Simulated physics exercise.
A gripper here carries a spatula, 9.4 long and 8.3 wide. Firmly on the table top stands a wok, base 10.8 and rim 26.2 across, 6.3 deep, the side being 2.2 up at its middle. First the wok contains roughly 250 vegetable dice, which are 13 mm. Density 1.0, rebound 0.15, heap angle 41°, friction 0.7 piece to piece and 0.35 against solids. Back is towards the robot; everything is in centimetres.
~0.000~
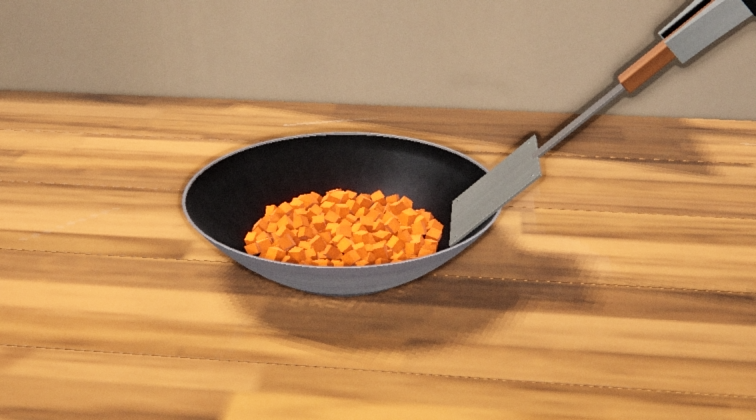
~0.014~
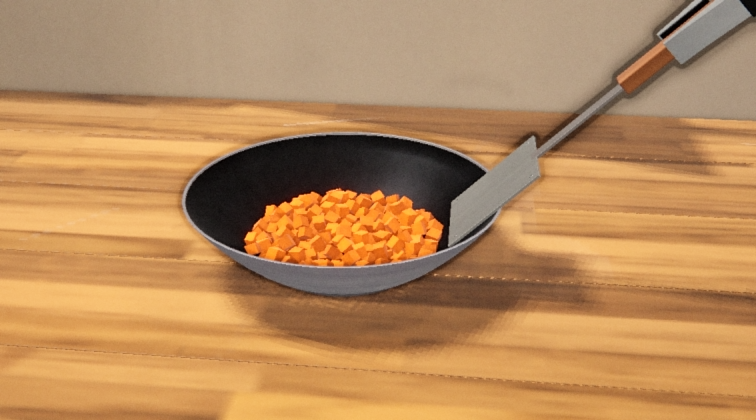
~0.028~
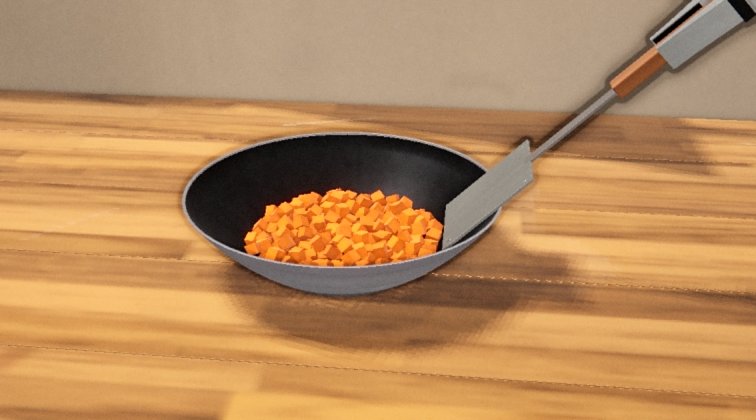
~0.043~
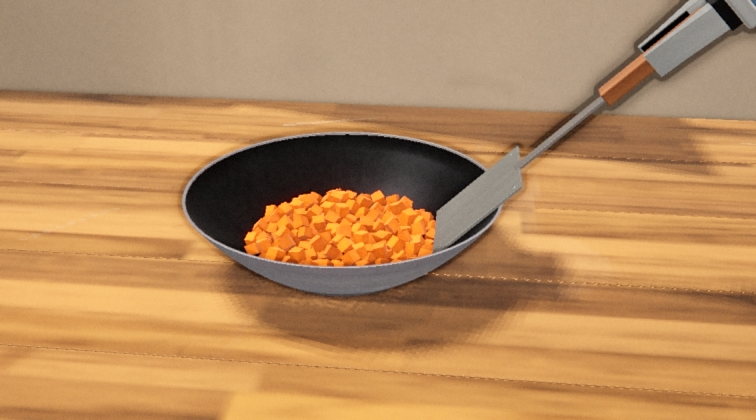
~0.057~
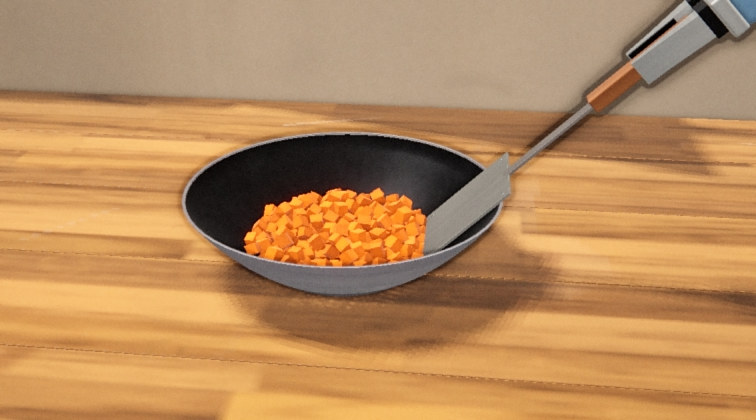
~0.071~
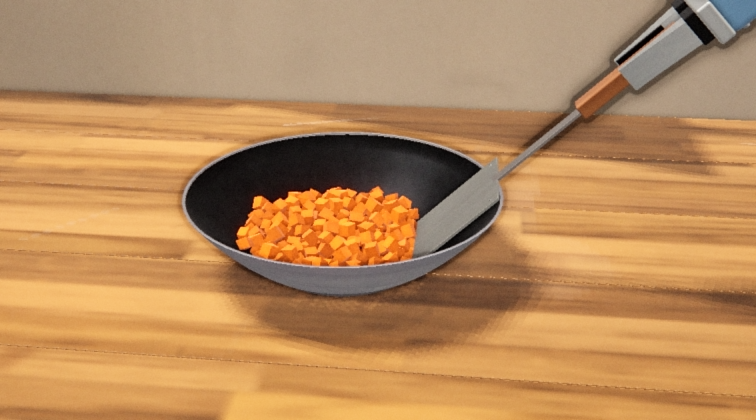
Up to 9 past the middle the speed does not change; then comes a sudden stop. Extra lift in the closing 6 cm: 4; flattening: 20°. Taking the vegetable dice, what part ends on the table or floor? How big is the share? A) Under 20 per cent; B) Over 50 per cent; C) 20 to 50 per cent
The answer is C.
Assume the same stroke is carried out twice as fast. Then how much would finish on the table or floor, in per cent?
55 per cent, about.
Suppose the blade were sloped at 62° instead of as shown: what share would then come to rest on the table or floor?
That gives about 55 in a hundred.
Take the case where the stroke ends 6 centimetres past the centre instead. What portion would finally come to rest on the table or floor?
Result: Approx. 10 %.
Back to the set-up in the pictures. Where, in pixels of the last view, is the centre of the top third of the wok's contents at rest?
It is centred around (257, 228).
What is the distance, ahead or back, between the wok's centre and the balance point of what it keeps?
It sits near 3.5 centimetres ahead of centre.
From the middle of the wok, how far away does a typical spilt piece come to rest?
That distance comes to about 20 cm.
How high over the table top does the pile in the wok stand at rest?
Some 5.5 cm.
After 0.16 s, sloping 45°, highest piece 7 above the table; 246 in the wok.
After 0.26 s, sloping 38°, highest piece 10 above the table; 227 in the wok, 19 on the blade or in flight.
After 0.50 s, sloping 25°, highest piece 7 above the table; 147 in the wok, 91 on the table or floor, 8 on the blade or in flight.
After 1.55 s, sloping 25°, highest piece 7 above the table; 147 in the wok, 99 on the table or floor.
In the end, 147 in the wok, 99 on the table or floor. That is 40 % on the table or floor.
